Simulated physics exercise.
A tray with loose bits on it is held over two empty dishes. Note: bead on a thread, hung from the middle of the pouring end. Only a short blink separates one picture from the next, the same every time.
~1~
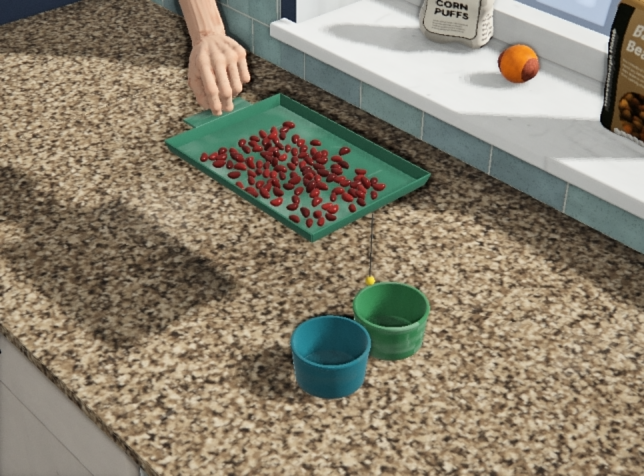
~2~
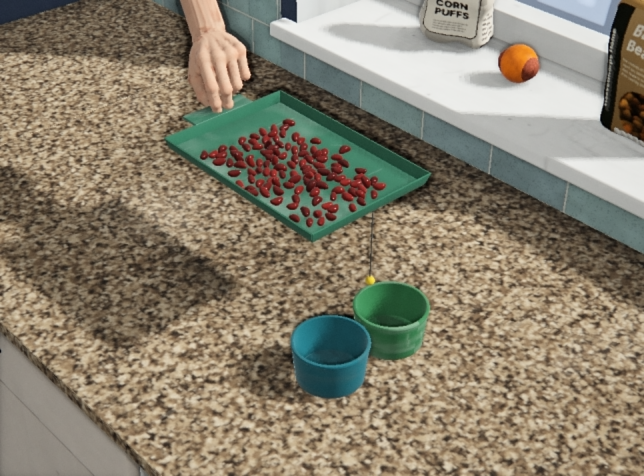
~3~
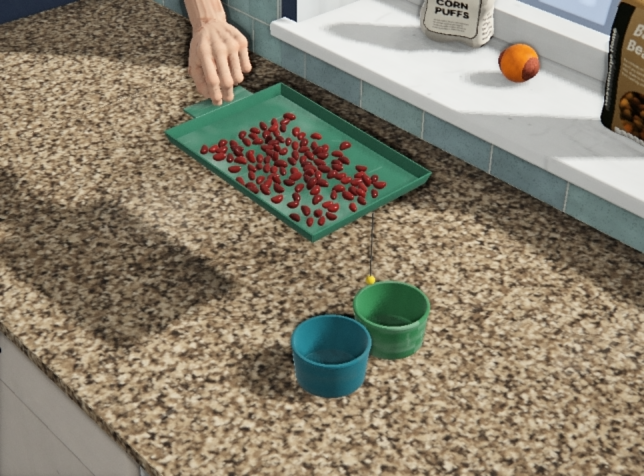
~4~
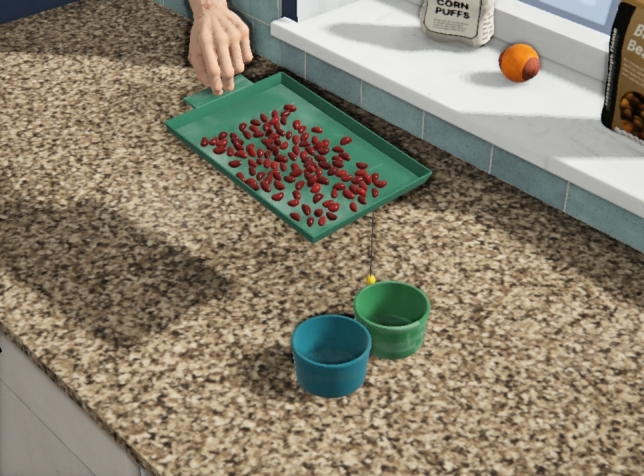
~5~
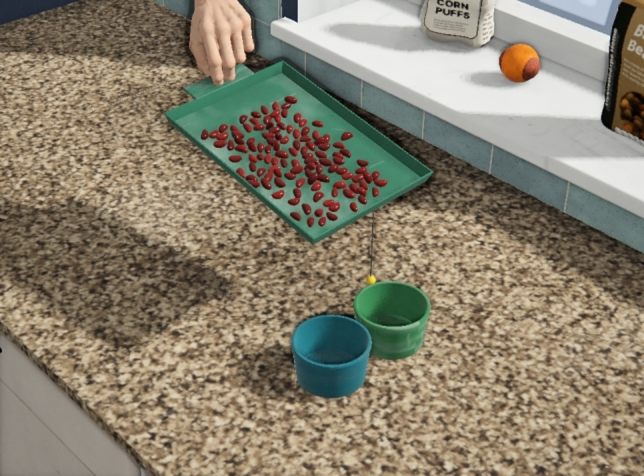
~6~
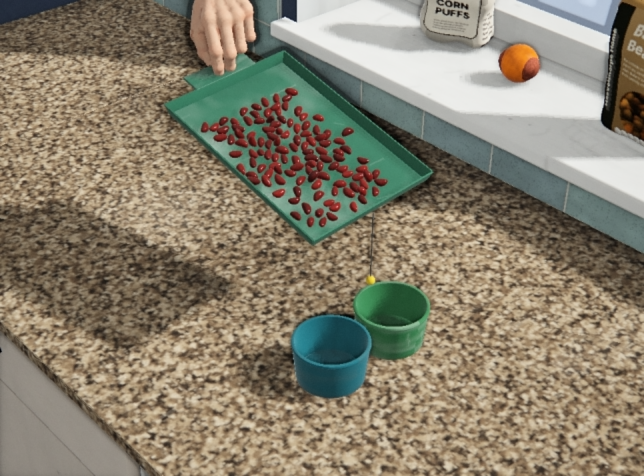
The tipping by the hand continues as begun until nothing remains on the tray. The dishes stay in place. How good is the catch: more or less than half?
Most of it finds a dish.
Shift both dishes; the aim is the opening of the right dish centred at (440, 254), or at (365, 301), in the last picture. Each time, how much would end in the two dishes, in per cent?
Near 0 % and 60 %.
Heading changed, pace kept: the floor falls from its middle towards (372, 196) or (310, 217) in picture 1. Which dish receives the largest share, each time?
Place one gives the rightmost dish, place two gives the leftmost dish.
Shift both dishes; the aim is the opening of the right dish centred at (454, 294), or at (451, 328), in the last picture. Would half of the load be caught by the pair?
For the two tries in order: Not as much as half, not as much as half.
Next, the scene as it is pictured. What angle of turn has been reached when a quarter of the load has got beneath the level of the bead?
Angle: Close to 90°.
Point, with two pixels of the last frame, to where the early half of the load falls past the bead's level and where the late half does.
First close to (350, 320), next close to (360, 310).
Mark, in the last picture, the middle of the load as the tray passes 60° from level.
The load is centred near (332, 181).
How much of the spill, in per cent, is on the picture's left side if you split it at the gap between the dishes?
Left portion: Around 20 %.
Shortly afterwards, tray tipped steeply; all but a few on the tray; only a few in the air.
Next, tray tipped right over; a little on the tray; near half in the left dish; near a quarter in the right dish; a little outside both; a little in the air.
Some moments later, tray tipped past a quarter turn; near two thirds in the left dish; near a quarter in the right dish; a little outside both.
In the end, tray tipped past a quarter turn; near two thirds in the left dish; near a quarter in the right dish; a little outside both.
